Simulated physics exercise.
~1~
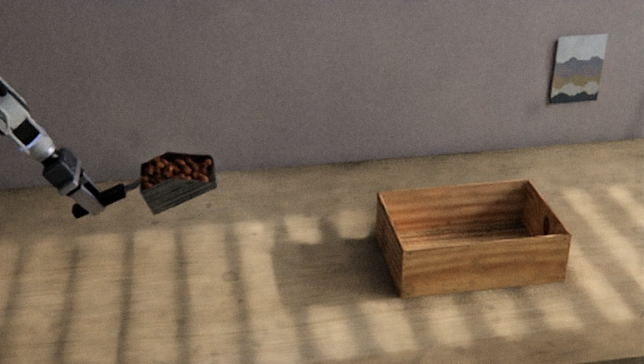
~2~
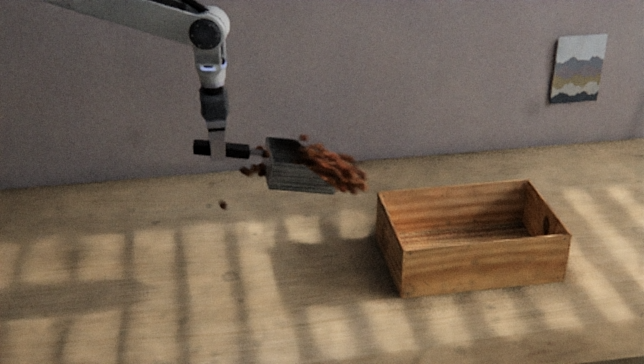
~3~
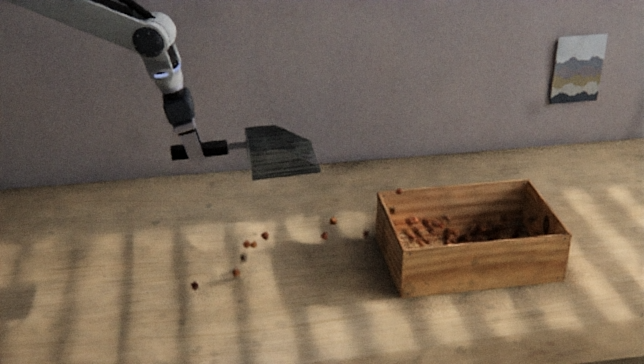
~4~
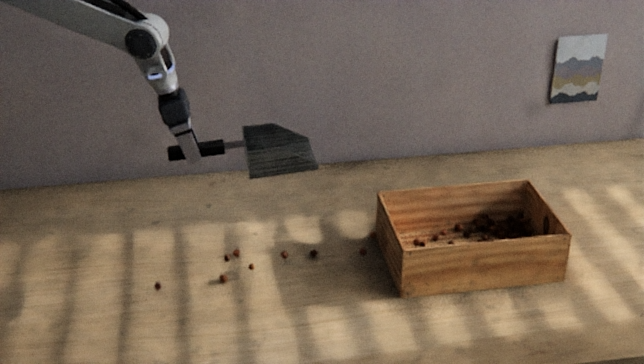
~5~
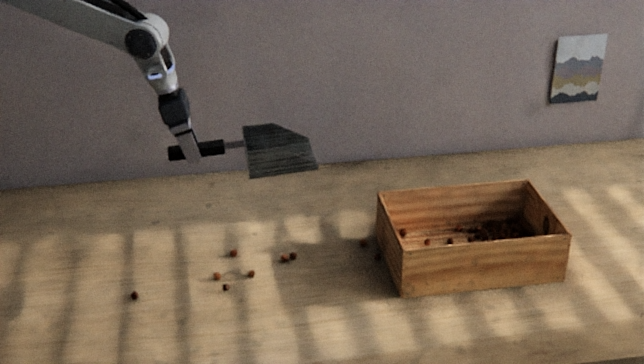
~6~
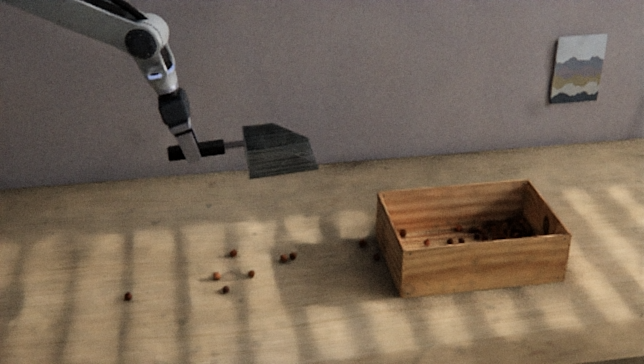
The clip opens on a robot arm at the left holding a dark scoop heaped with small brown hazelnuts, with an open wooden box on the table to the right. The arm swings the scoop rightward and slings the nuts out in a loose cluster toward the box. The scoop then draws back slightly and stops, emptied, as most of the nuts land inside the box. A few fall short and scatter across the tabletop, rolling a little. In the end, most nuts rest in the box, a handful lie on the table, and the arm holds still.
